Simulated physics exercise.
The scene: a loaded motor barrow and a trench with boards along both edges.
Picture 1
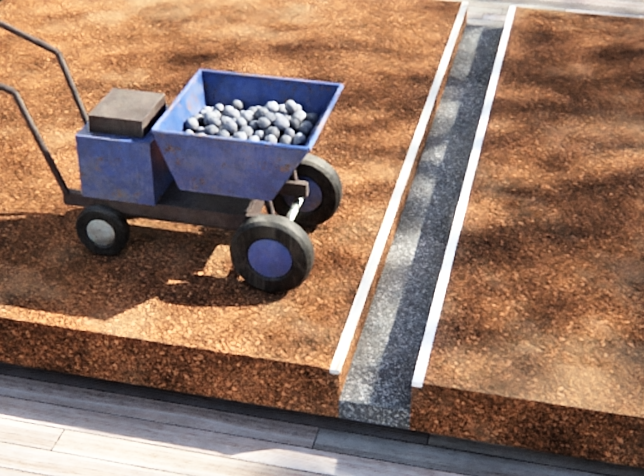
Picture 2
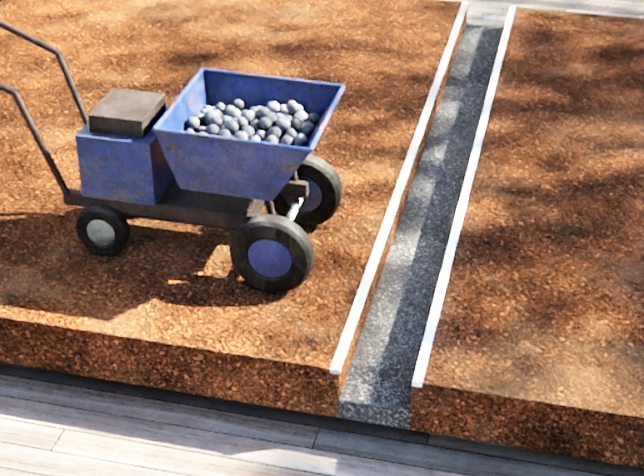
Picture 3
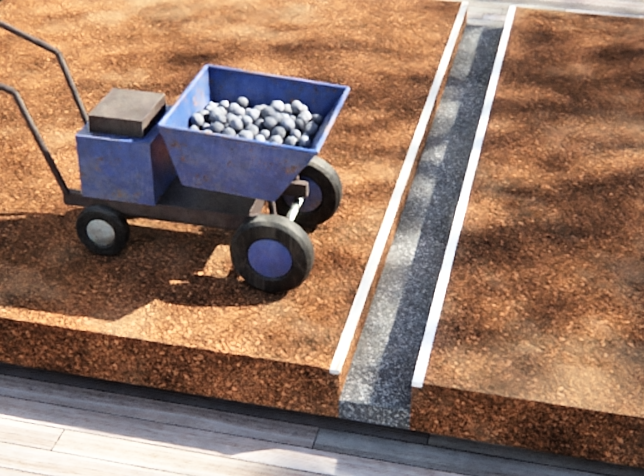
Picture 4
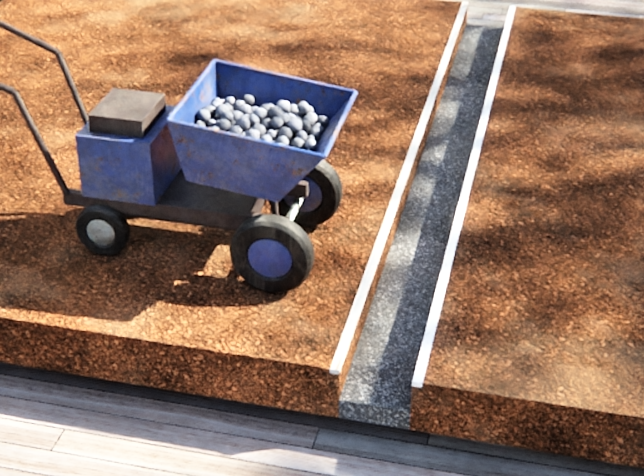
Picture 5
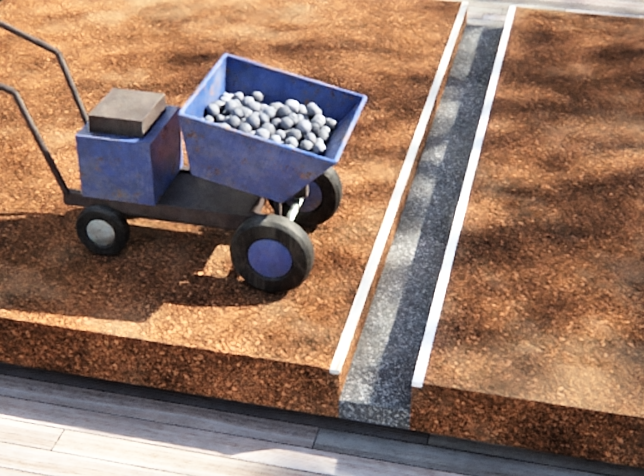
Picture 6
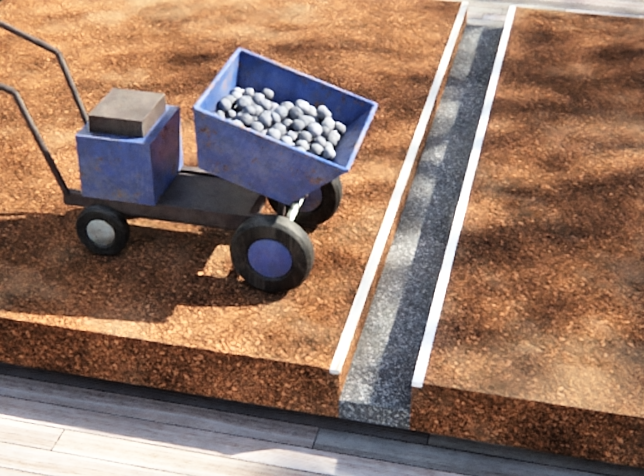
On reddish-brown ground beside a narrow grey trench edged with white boards, a blue motor barrow loaded with round grey cobbles stands still while its skip gradually tilts toward the trench on the right, the cobbles staying inside.
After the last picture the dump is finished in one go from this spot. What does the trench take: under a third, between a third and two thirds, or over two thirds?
It catches between a third and two thirds.
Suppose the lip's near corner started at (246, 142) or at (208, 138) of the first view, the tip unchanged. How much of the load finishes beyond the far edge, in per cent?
Roughly 0 per cent, and 0 per cent.
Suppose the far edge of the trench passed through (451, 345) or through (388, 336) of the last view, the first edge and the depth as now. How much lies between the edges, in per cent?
First some 90, then 0 per cent.
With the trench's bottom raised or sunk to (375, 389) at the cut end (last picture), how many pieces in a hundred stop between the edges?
Roughly 30 in a hundred.
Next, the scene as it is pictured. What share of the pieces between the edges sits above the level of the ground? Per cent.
Close to 10 per cent.
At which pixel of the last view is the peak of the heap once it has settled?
Around (470, 249).
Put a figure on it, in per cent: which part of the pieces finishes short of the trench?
Some 0 per cent.
Just after the last frame, skip tipped steeply; every one in the skip.
A moment on, skip tipped right over; the larger part in the skip; about a tenth in or heaped over the trench; about a tenth beyond it; just a few falling.
Further on, skip tipped right over; roughly a quarter in the skip; roughly half in or heaped over the trench; roughly a quarter beyond it.
When it is over, skip tipped right over; about a tenth in the skip; roughly half in or heaped over the trench; roughly a quarter beyond it.
